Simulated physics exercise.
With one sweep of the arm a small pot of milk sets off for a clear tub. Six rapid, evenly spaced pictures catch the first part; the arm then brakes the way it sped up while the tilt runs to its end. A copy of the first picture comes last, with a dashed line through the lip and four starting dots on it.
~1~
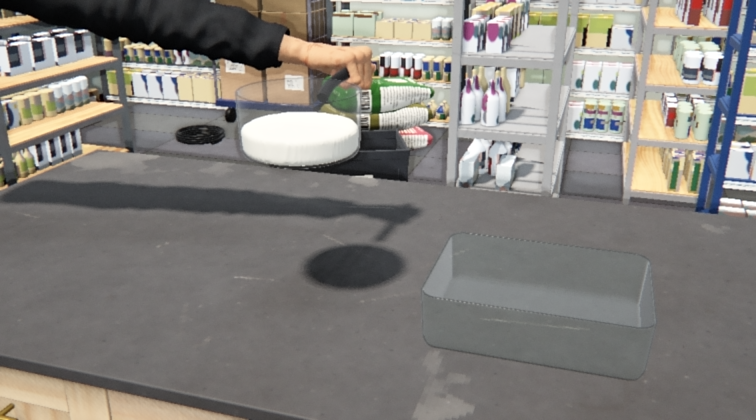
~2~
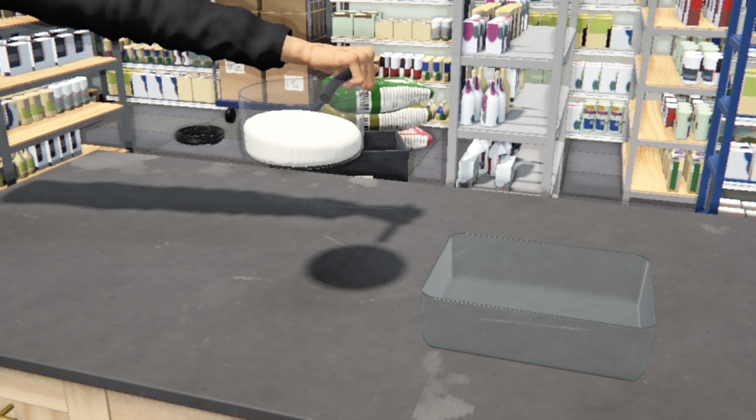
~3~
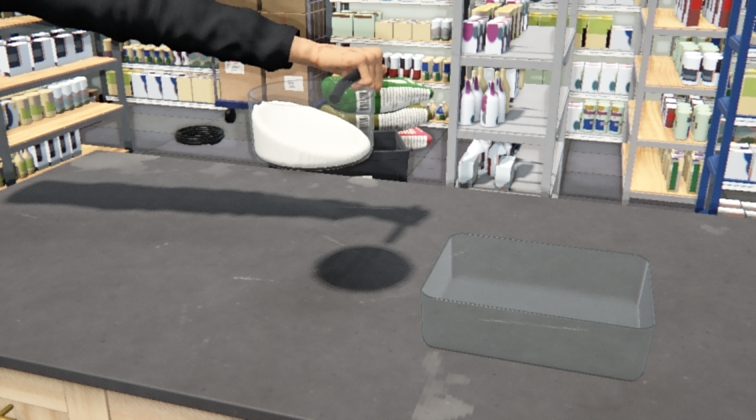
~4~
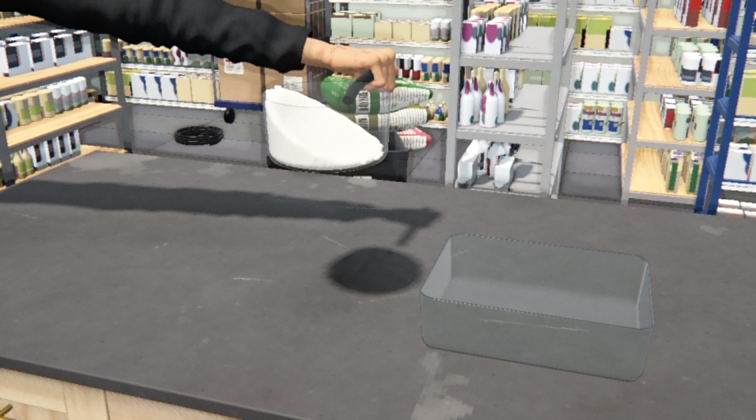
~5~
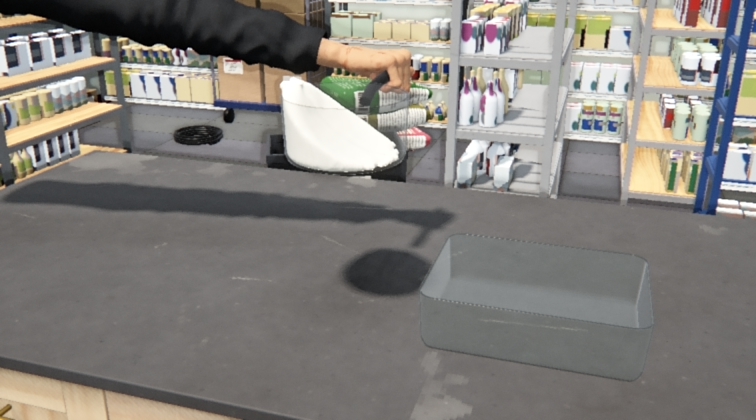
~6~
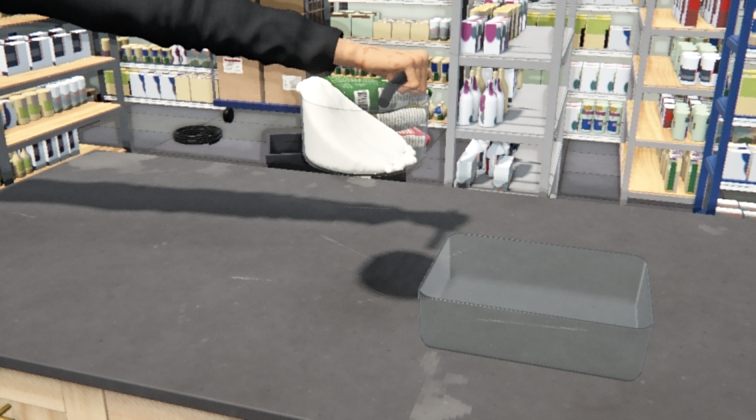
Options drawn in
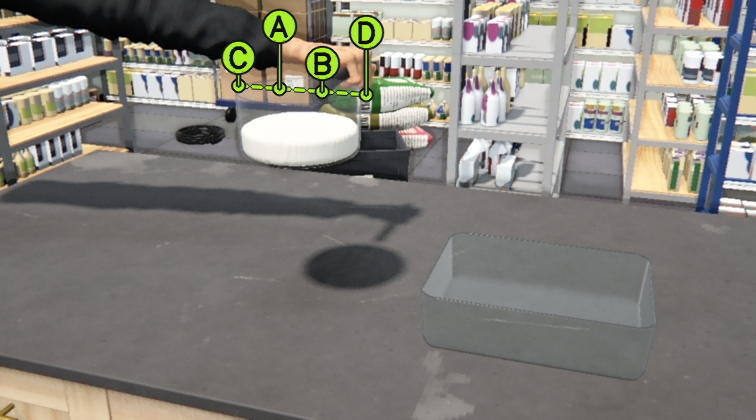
A hand swings a clear pot of white milk rightward above a dark counter, tilting it.
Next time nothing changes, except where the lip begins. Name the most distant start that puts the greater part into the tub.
Spot B.
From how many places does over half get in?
Two.
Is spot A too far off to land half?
Yes.
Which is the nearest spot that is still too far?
The answer is A.
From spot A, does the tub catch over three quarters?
No, less.
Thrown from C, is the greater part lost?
Yes, it does.
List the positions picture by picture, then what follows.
The first picture shows upright, lip at (356, 94); tub from (423, 340) to (645, 378); nothing has left yet.
The second picture shows upright, lip at (359, 94); nothing has left yet.
The third picture shows upright, lip at (369, 95); nothing has left yet.
The fourth picture shows upright, lip at (385, 97); nothing has left yet.
The fifth picture shows upright, lip at (404, 98); milk is over the rim, down to (291, 89).
The sixth picture shows upright, lip at (425, 101); milk is over the rim, down to (323, 90).
On the marked copy, A at (279, 88); B at (322, 91); C at (238, 85); D at (366, 94).
If A is chosen, about 37 % lands in the tub, 53 % falls short and 10 % goes beside or beyond.
If B is chosen, about 68 % lands in the tub, 21 % falls short and 11 % goes beside or beyond.
If C is chosen, about 20 % lands in the tub, 73 % falls short and 7 % goes beside or beyond.
If D is chosen, about 78 % lands in the tub, 7 % falls short and 15 % goes beside or beyond.
